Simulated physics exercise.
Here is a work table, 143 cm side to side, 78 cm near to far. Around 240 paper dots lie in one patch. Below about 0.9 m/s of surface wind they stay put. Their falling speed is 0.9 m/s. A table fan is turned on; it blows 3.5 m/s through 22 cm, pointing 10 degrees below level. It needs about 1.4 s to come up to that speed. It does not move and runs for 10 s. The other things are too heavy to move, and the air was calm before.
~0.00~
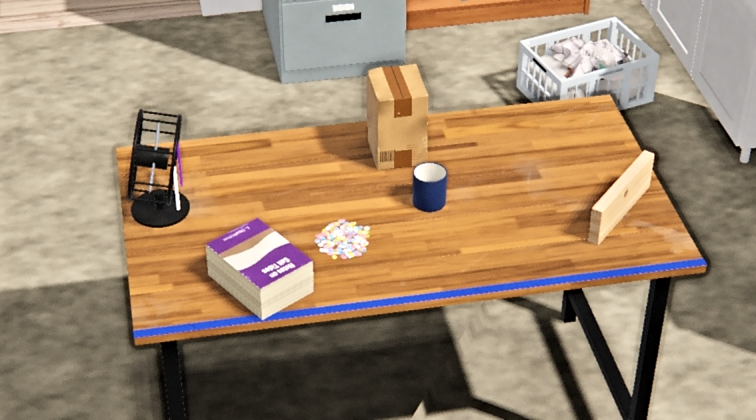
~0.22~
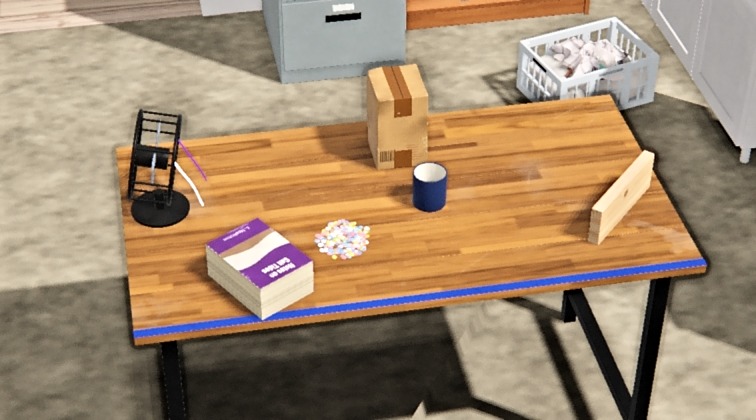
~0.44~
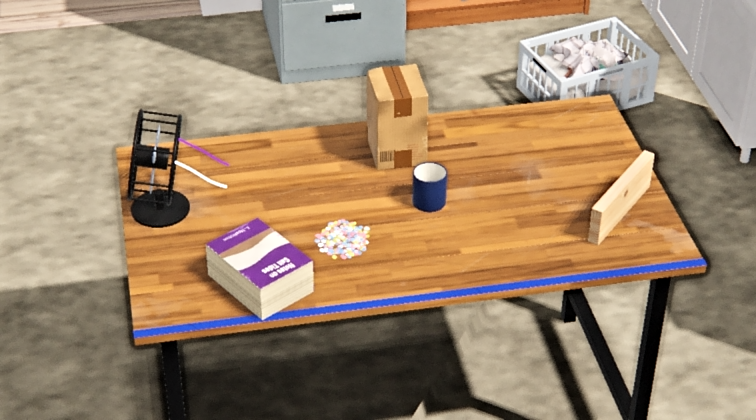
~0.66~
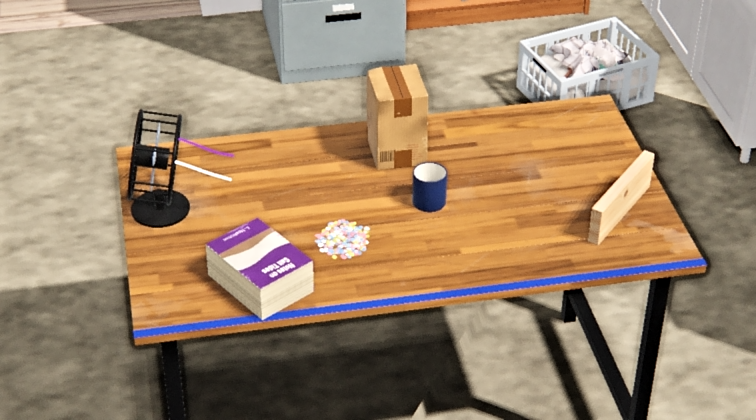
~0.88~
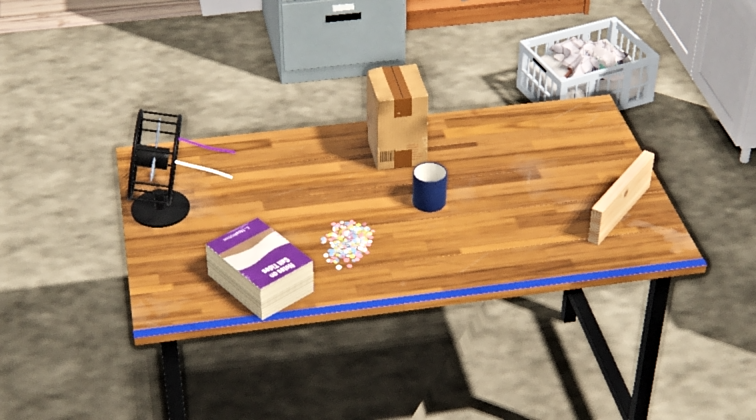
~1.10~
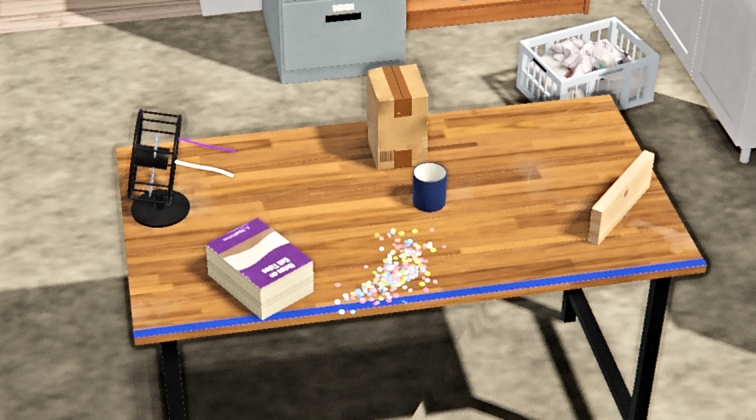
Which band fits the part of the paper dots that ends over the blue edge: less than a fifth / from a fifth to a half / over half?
Of the paper dots, more than half end over the blue edge.
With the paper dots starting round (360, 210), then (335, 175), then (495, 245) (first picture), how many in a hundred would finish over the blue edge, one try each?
In turn about 70 %, 0 %, 90 %.
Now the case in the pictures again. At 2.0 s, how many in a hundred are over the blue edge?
Some 100 per cent.
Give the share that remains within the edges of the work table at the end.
Near 2 %.
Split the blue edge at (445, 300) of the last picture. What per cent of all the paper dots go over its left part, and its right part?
Some 60 % left, 40 % right.
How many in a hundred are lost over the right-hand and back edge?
Roughly 0 % right-hand, 0 % back.
After 2.0 s, 95 % are over the blue edge; 95 % have settled or left.
After 3.2 s, 98 % are over the blue edge; 97 % have settled or left.
After 5.5 s, 98 % are over the blue edge; 98 % have settled or left.
After 10.0 s, at the end, 98 % are over the blue edge.
